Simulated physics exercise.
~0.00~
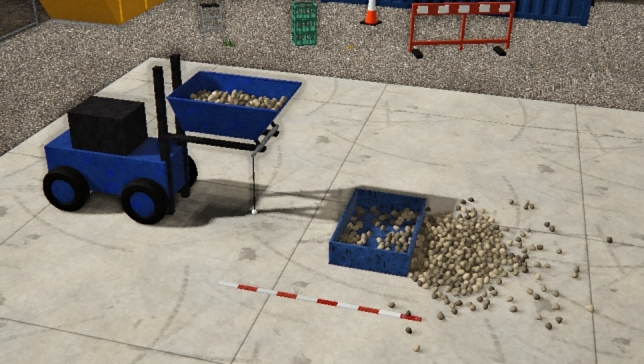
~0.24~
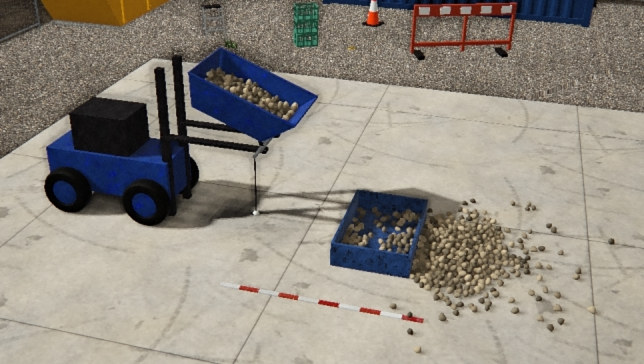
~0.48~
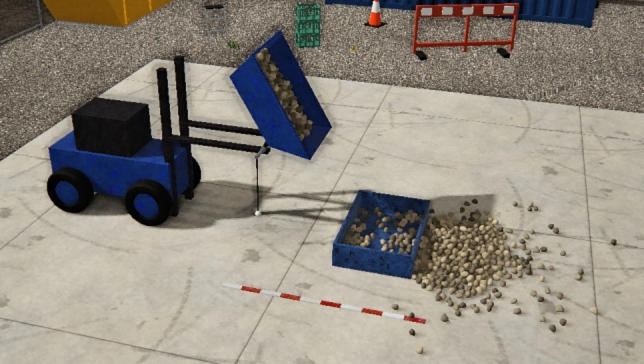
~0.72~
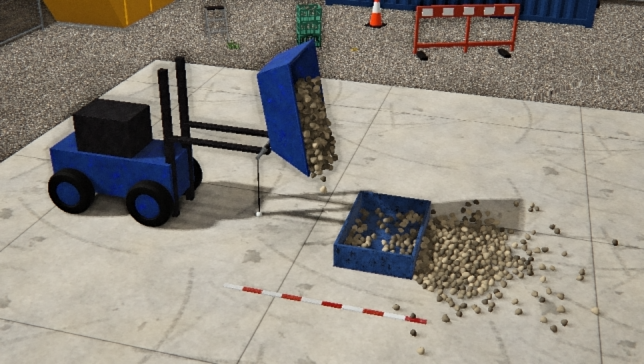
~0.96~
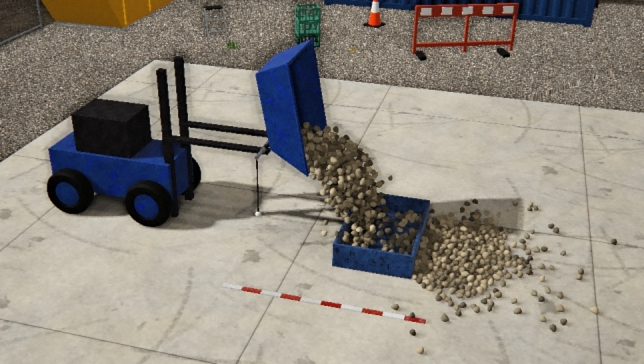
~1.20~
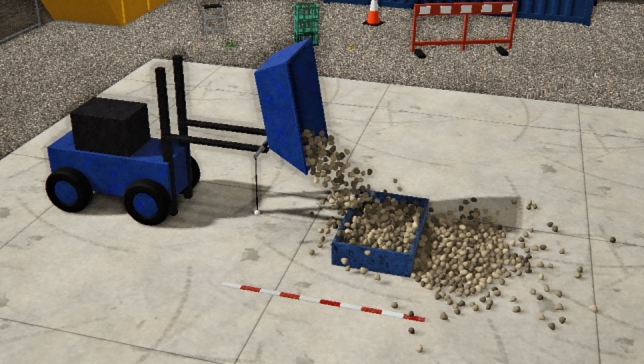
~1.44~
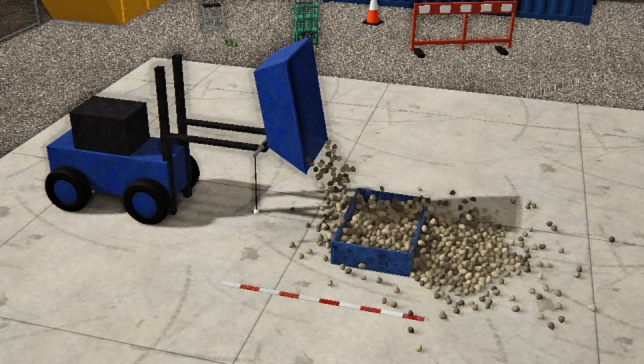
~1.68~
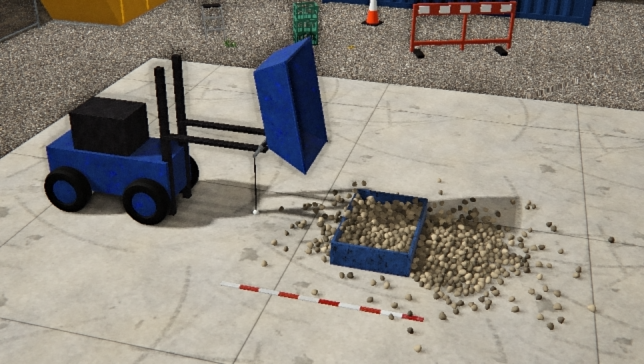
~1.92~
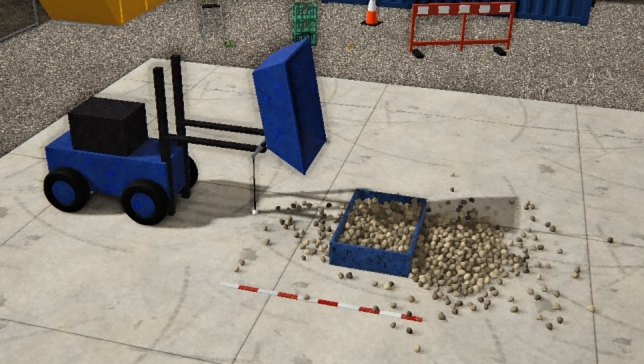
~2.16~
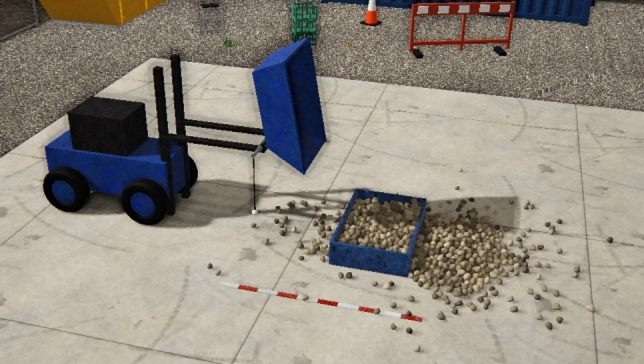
A blue forklift with a black block on top stands at the left of a pale concrete yard, seen from above and to the side, holding up a blue skip of round stones. Right of it sits a partly filled blue bin with a heap of stones against its far side, behind a red and white staff. The skip tips steeply to the right, and its stones slide out and pour down into the bin. Some scatter on the ground around it. The skip stays tilted and empty, with the bin now filled and the stones at rest.
